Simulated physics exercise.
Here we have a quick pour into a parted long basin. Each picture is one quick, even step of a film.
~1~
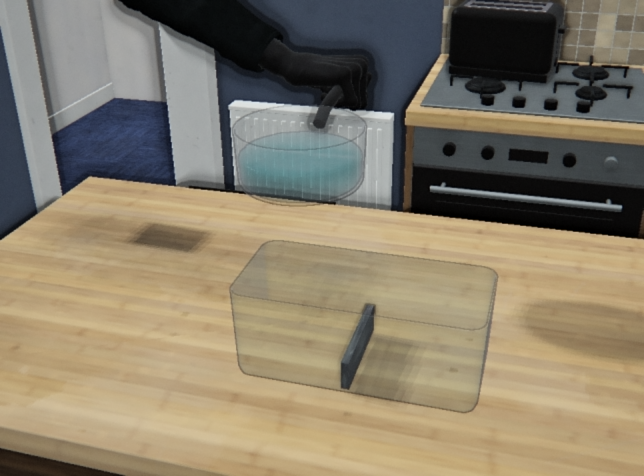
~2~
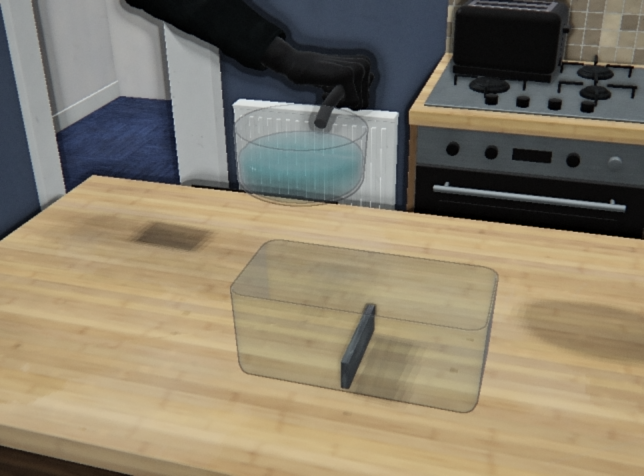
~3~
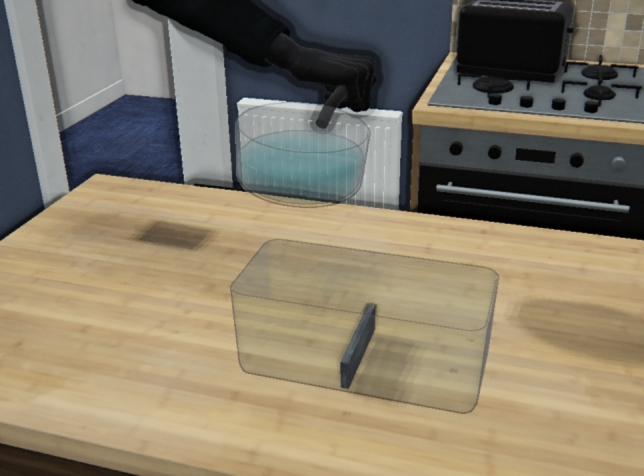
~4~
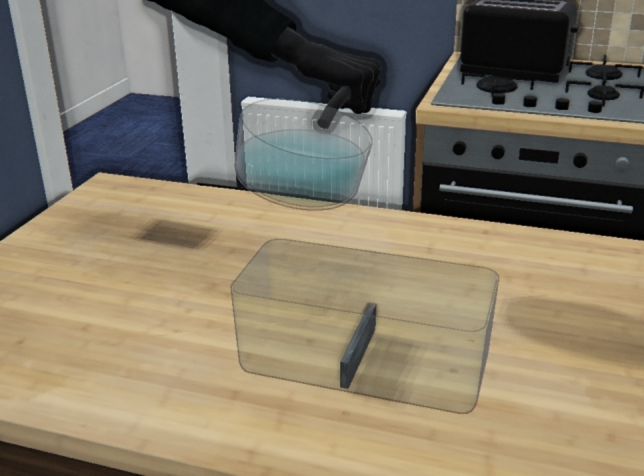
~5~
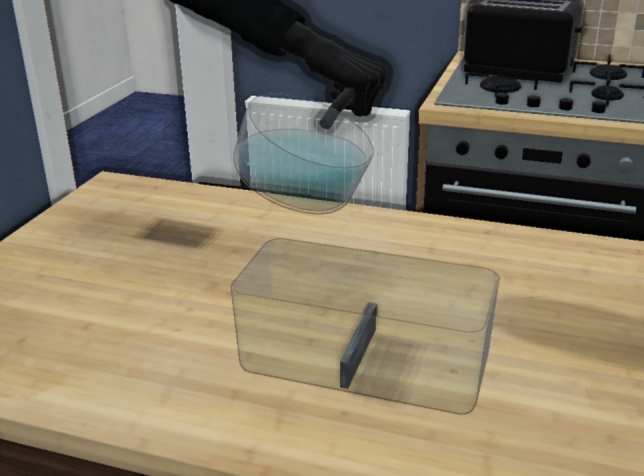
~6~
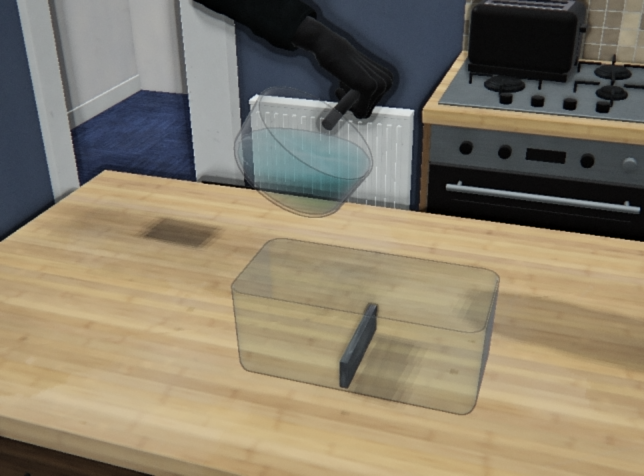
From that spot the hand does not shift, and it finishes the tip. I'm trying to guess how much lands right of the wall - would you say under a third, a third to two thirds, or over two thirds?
I would say over two thirds.
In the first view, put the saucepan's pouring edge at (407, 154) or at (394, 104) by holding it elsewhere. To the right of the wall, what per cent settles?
It comes out at around 90 percent and then around 85 percent.
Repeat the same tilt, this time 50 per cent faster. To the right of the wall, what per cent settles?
About 65 per cent.
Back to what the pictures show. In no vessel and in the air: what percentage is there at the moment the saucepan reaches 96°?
It comes to around 45 per cent.
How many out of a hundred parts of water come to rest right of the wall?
Close to 80 in a hundred.
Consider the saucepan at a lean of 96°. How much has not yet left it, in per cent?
Roughly 25 percent.
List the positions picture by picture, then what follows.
The first picture shows tilt 0°; pouring edge (364, 133); surface from (244, 145) to (362, 157); the long basin's rim runs from (248, 266) to (493, 300); the wall's top is at (358, 333).
The second picture shows tilt 1°; pouring edge (365, 135); surface from (245, 144) to (363, 156).
The third picture shows tilt 6°; pouring edge (367, 140); surface from (245, 143) to (363, 158).
The fourth picture shows tilt 13°; pouring edge (369, 149); surface from (245, 141) to (364, 160).
The fifth picture shows tilt 22°; pouring edge (370, 161); surface from (244, 139) to (366, 162).
The sixth picture shows tilt 34°; pouring edge (368, 173); surface from (245, 134) to (371, 165).
A moment on, the saucepan is tipped on its side and 24 per cent is still to pour, 0 is left of the wall and 31 right of it.
Next, the saucepan is tipped right over and 3 per cent is still to pour, 14 is left of the wall and 74 right of it.
Then the saucepan is tipped right over and 0 per cent is still to pour, 21 is left of the wall and 78 right of it.
Later the saucepan is tipped right over and 0 per cent is still to pour, 21 is left of the wall and 78 right of it.
Finally, 21 per cent lies left of the wall, 78 right of it and 1 outside.
